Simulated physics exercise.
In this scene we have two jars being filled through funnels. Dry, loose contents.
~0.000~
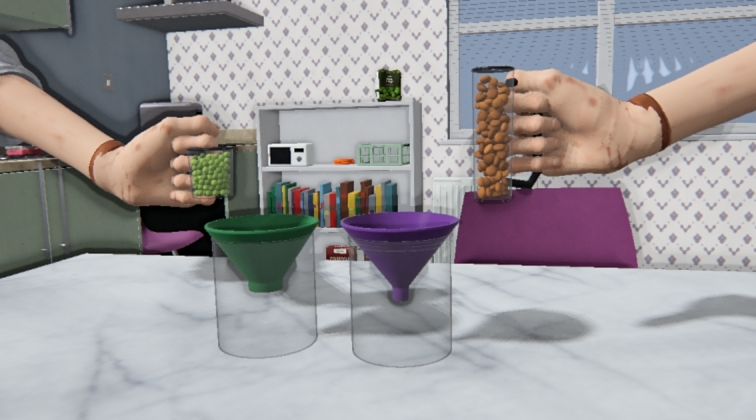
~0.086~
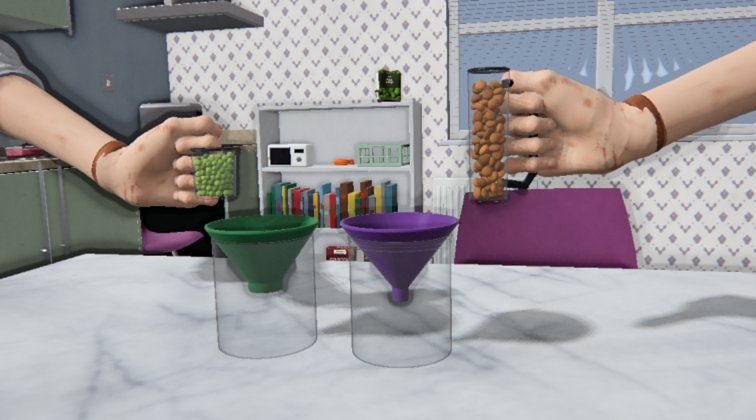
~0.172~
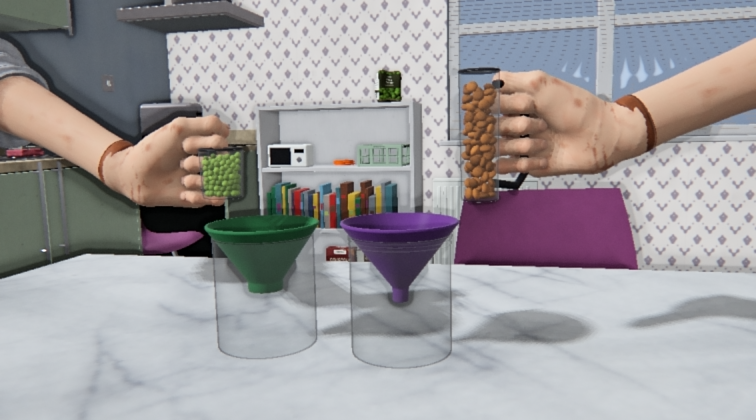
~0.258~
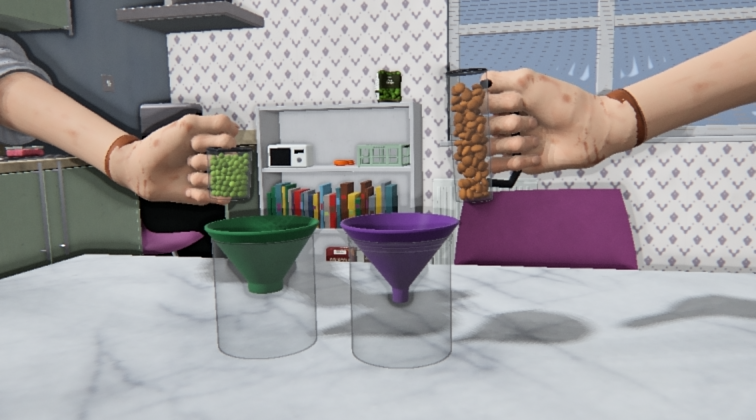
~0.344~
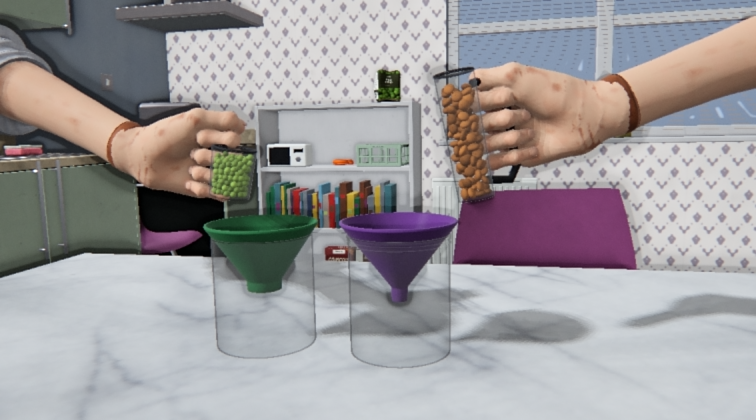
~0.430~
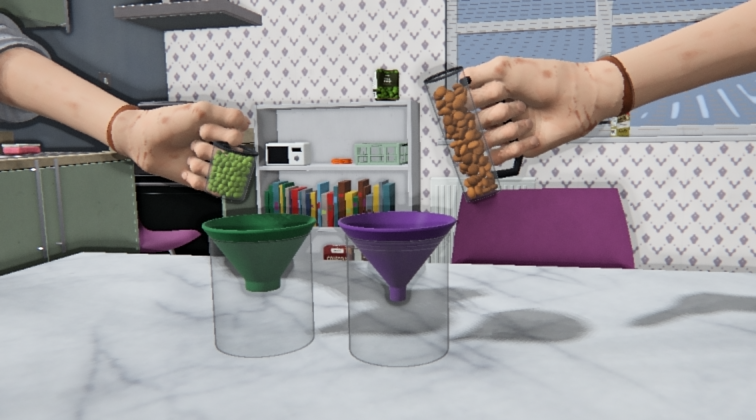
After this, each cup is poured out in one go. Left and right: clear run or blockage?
At the end, left: It's going to flow straight down. Right: It's going to choke up.
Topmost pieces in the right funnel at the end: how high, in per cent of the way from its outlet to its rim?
It sits at around 85 per cent.
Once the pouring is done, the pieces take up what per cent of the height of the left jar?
Estimate: About 10 per cent.
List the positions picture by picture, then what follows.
In the first picture, left funnel near (263, 231), outlet at (266, 289), about 5 pieces wide; left cup near (211, 173), holding dried peas; right funnel near (400, 230), outlet at (401, 300), about one piece wide; right cup near (493, 135), holding bits of cat kibble.
In the second picture, left cup near (214, 173), upright; right cup near (488, 135), upright.
In the third picture, left cup near (222, 173), upright; right cup near (479, 136), upright.
In the fourth picture, left cup near (229, 173), tipped 3°; right cup near (470, 136), tipped 3°.
In the fifth picture, left cup near (232, 173), tipped 10°; right cup near (465, 136), tipped 10°.
In the sixth picture, left funnel near (261, 231), outlet at (263, 288); left cup near (230, 171), tipped 19°; right funnel near (397, 229), outlet at (398, 299); right cup near (464, 135), tipped 19°.
After 0.89 s, left, the whole lot still in the cup; right, the whole lot still in the cup.
After 1.30 s, left, the bulk still in the cup, near a quarter in or over the funnel, a little down in the jar; right, all but a few still in the cup, only a few in or over the funnel.
After 1.64 s, left, near a quarter in or over the funnel, the bulk down in the jar; right, near half still in the cup, near half in or over the funnel, only a few down in the jar.
In the end (2.4 s), left, the whole lot down in the jar; right, all but a few stuck in the funnel, only a few down in the jar.
